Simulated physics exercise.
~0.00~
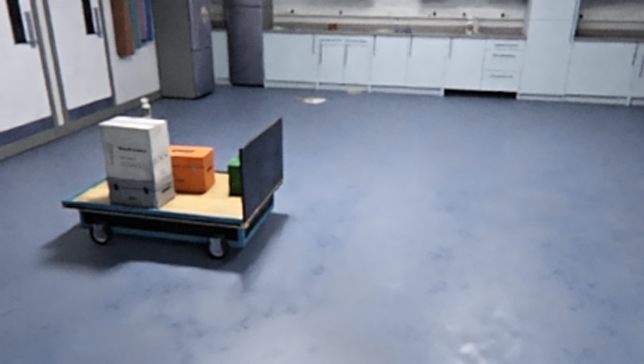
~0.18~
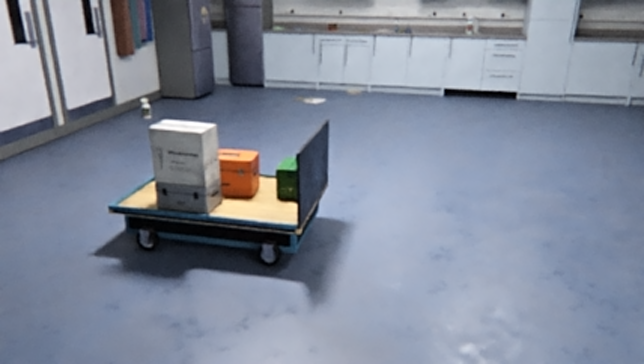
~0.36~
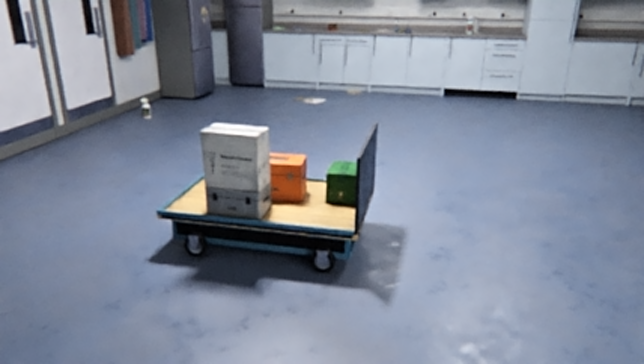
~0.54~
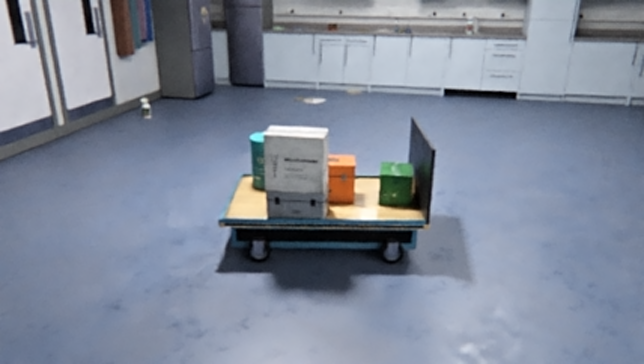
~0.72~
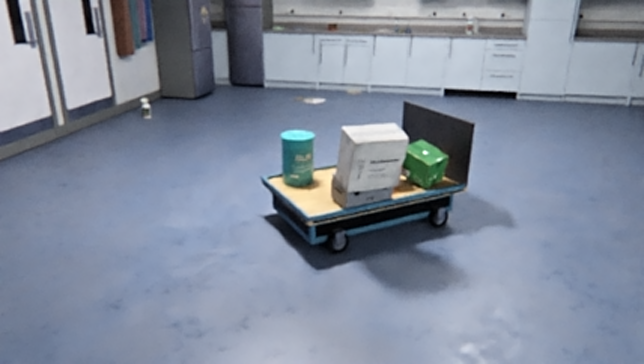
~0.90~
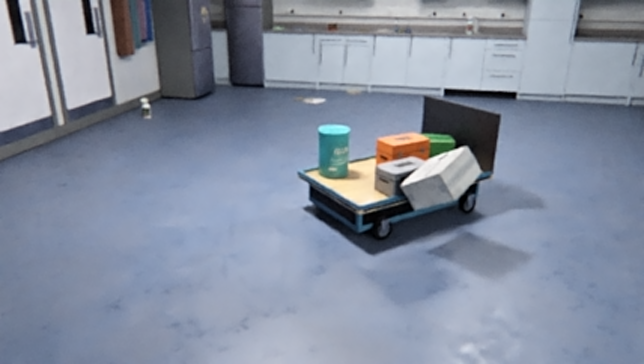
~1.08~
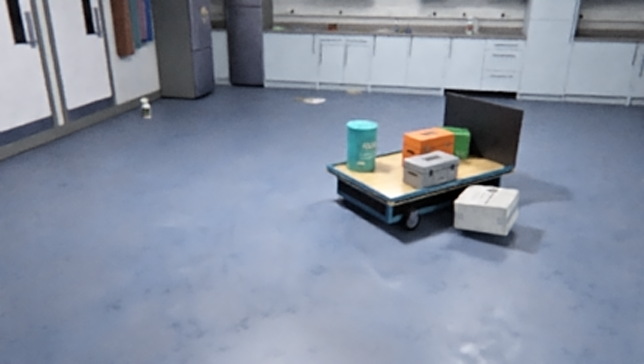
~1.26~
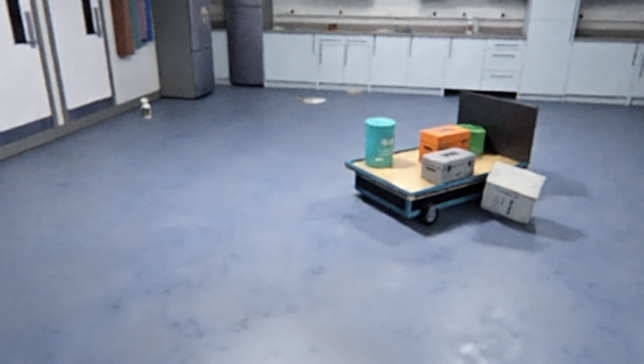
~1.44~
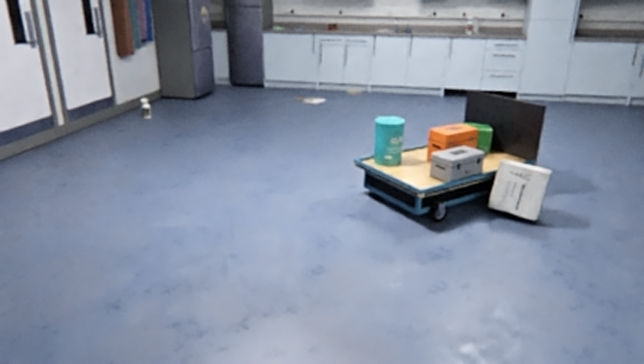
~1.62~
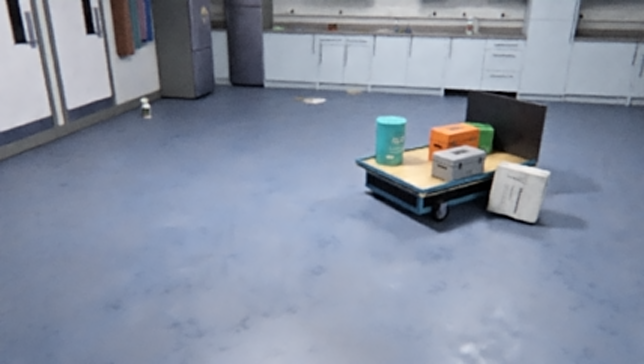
The video shows a flat cart carrying boxes, a grey toolbox and a turquoise pail rolling rightward across a blue floor and turning. The white box leans, topples off the cart and tumbles onto the floor beside it, while the other items stay aboard as the cart stops.
